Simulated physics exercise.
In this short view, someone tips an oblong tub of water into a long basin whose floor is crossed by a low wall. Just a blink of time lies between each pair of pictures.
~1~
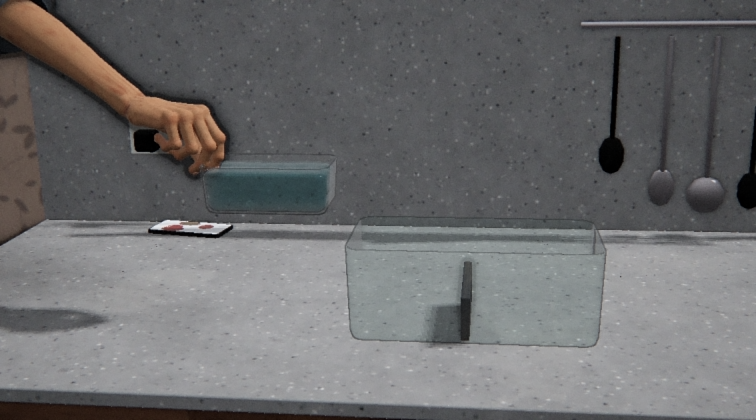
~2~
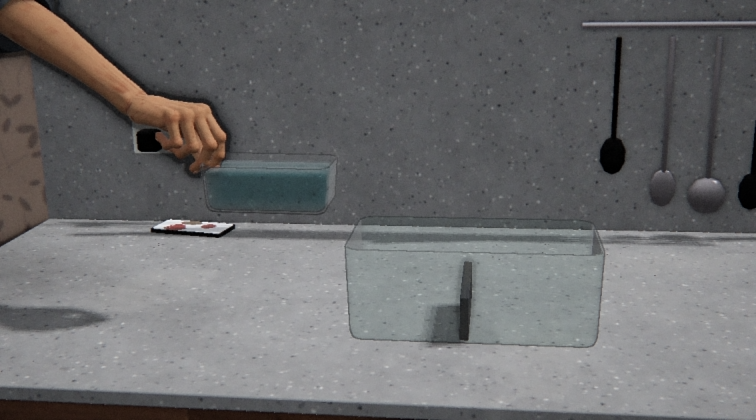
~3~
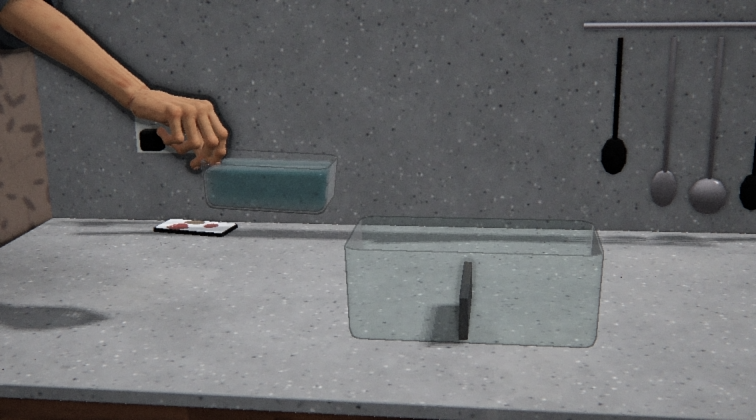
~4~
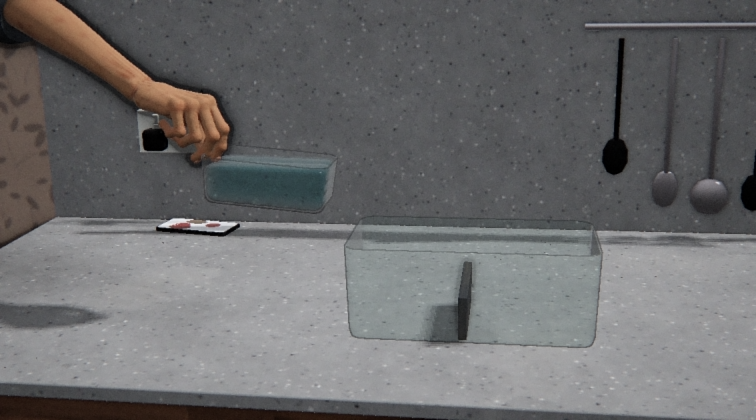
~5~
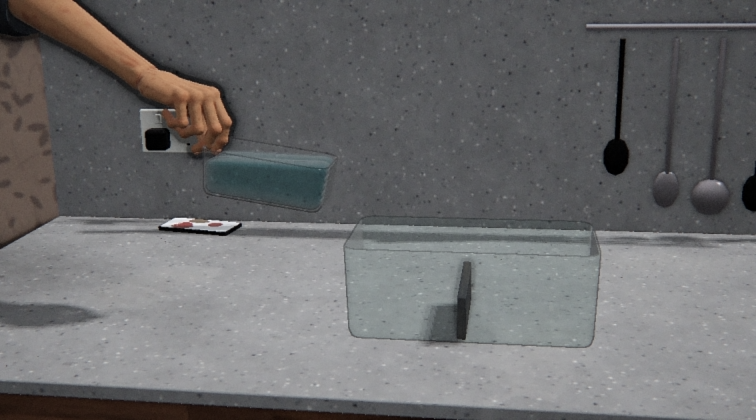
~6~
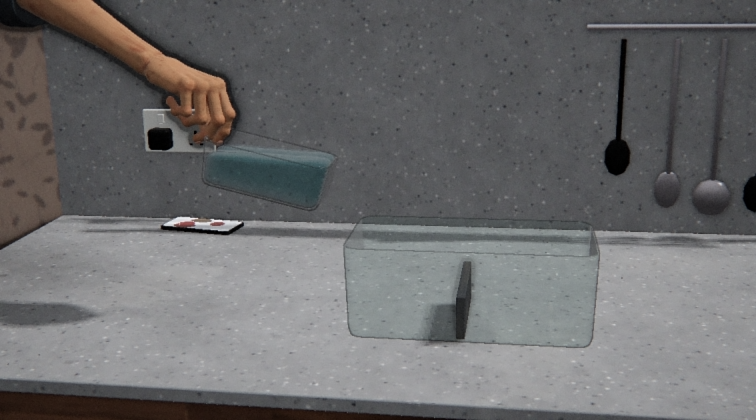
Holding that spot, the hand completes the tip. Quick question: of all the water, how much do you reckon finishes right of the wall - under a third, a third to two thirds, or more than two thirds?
Well, the amount right of the wall falls short of a third.
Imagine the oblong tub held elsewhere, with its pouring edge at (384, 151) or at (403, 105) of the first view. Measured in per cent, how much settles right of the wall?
In order, some 65 and 75 percent.
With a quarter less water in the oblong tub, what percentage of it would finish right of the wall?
About 5 per cent.
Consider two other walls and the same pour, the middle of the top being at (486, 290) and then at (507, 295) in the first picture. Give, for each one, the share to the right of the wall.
Case 1: 5 %; case 2: 10 %.
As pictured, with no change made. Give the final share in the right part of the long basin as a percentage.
Share: Roughly 5 %.
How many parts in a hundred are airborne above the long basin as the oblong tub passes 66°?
Around 45 %.
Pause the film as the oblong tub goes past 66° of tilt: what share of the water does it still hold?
40 %.
A moment on, the oblong tub is tipped part way and 42 per cent is still to pour, 14 is left of the wall and 0 right of it.
Next, the oblong tub is tipped on its side and 6 per cent is still to pour, 83 is left of the wall and 1 right of it.
Then the oblong tub is tipped on its side and 1 per cent is still to pour, 91 is left of the wall and 3 right of it.
Later the oblong tub is tipped on its side and 0 per cent is still to pour, 91 is left of the wall and 3 right of it.
Finally, 91 per cent lies left of the wall, 3 right of it and 6 outside.
